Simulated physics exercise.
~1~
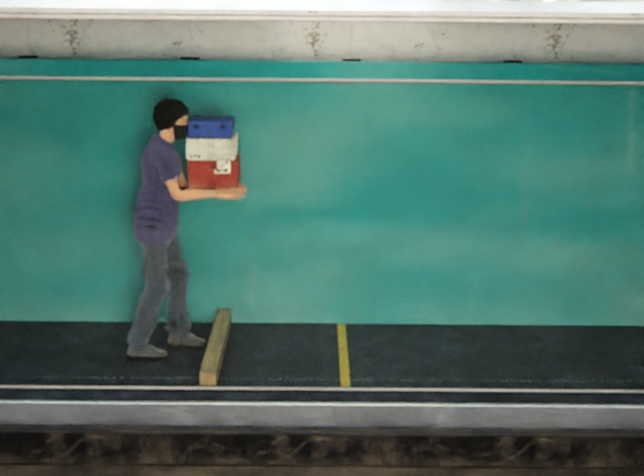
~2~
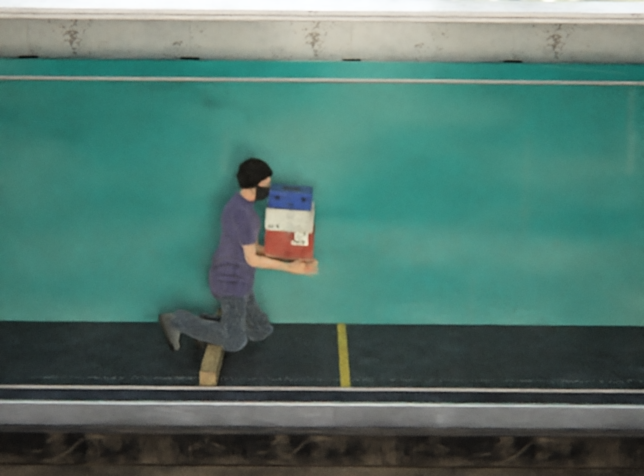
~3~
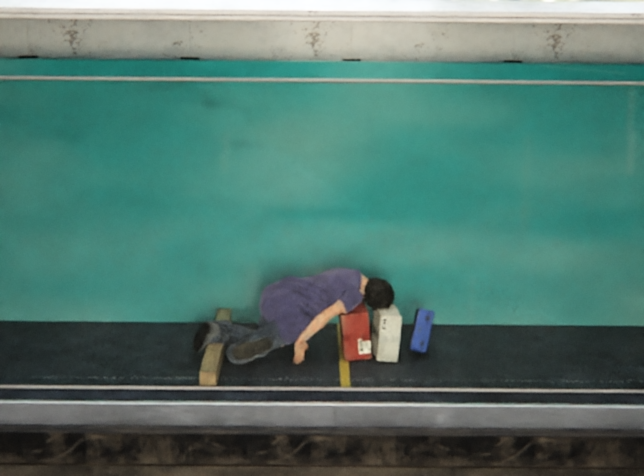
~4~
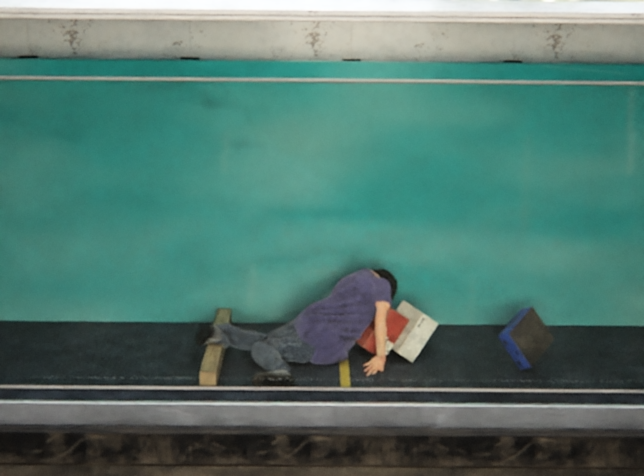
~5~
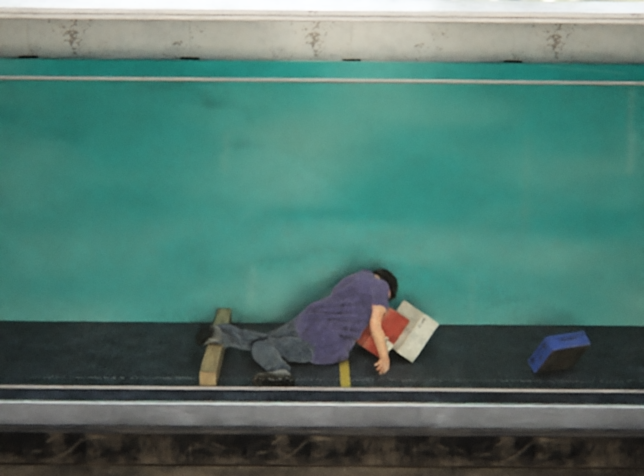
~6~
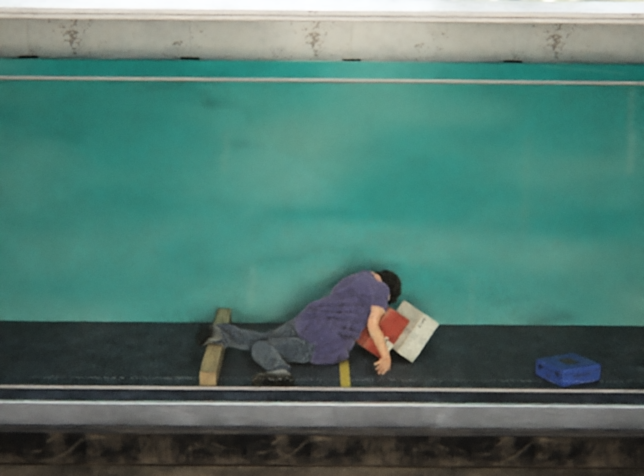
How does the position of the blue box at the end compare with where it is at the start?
At the start the blue box is on top of the stack held in the person's arms at the left, and at the end it lies on the dark floor at the far right, well beyond the yellow line.
